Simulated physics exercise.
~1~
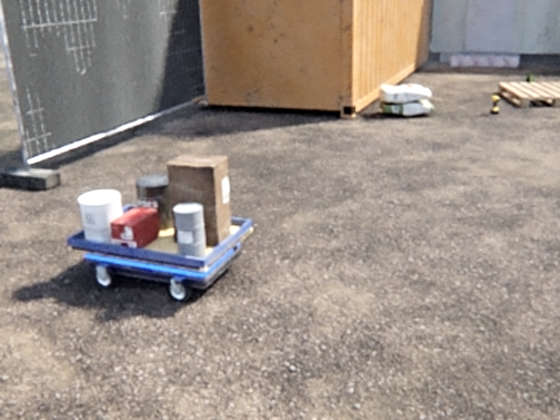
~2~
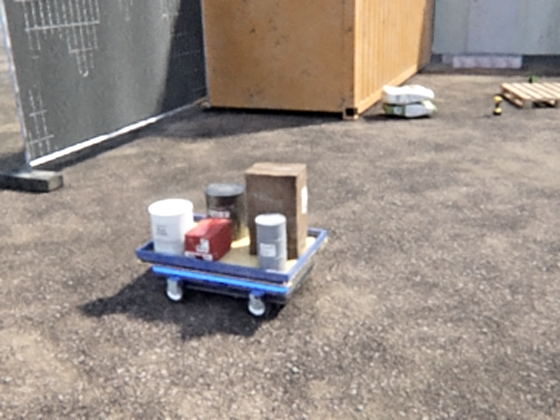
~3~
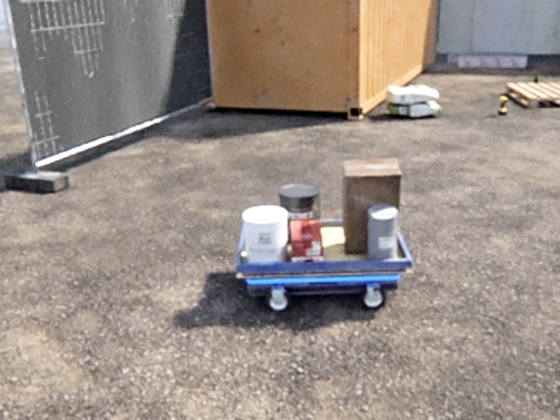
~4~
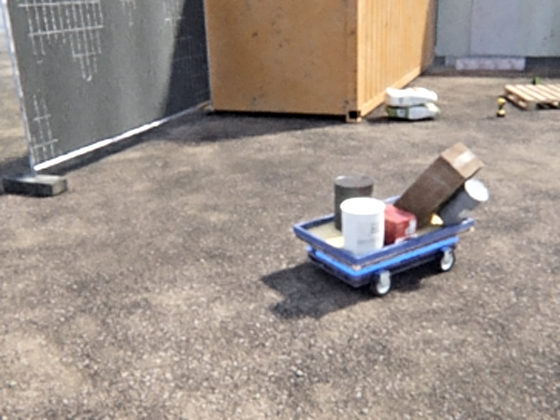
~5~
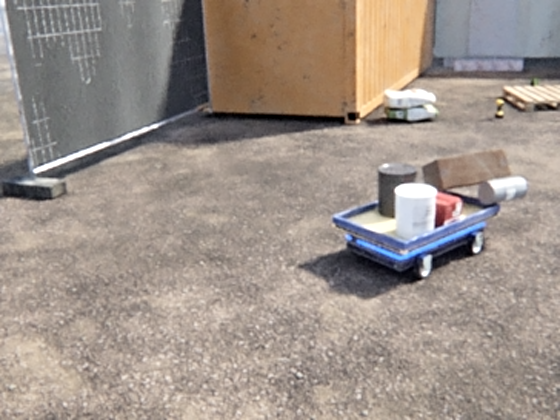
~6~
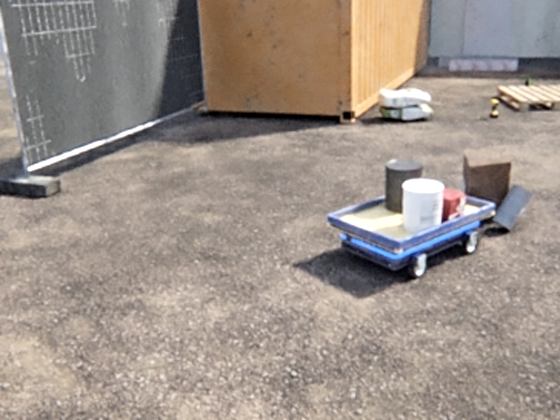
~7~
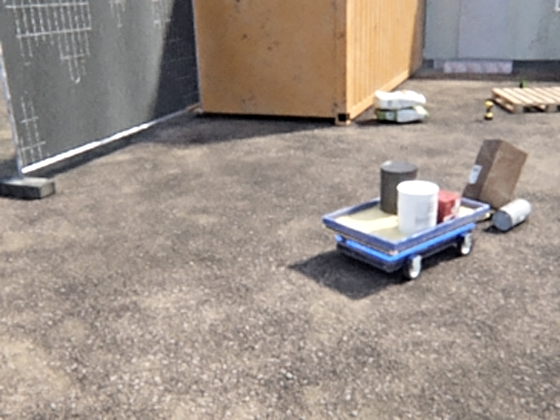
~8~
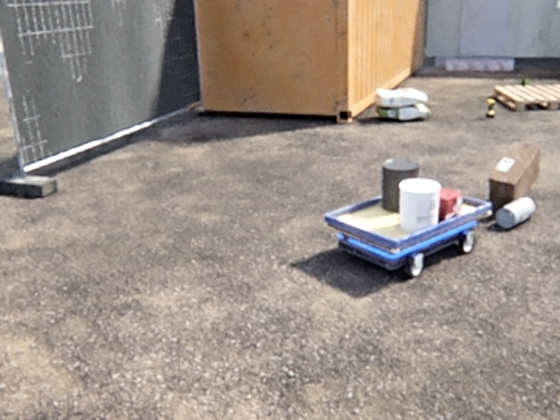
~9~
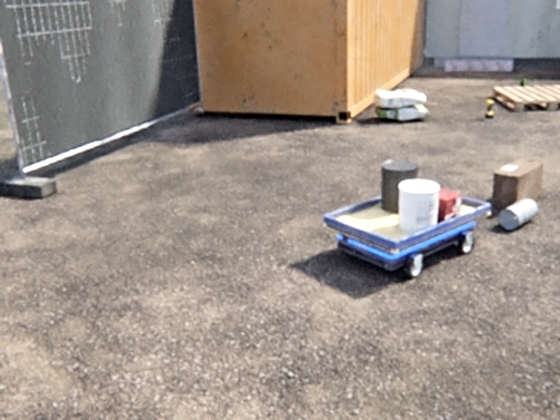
In this clip, a blue cart carrying two pails, a red parcel, a brown box and a grey canister rolls right across rough ground and turns away. The box and canister tip, tumble off the far right end and lie beside the stopped cart, while the pails and parcel stay aboard.
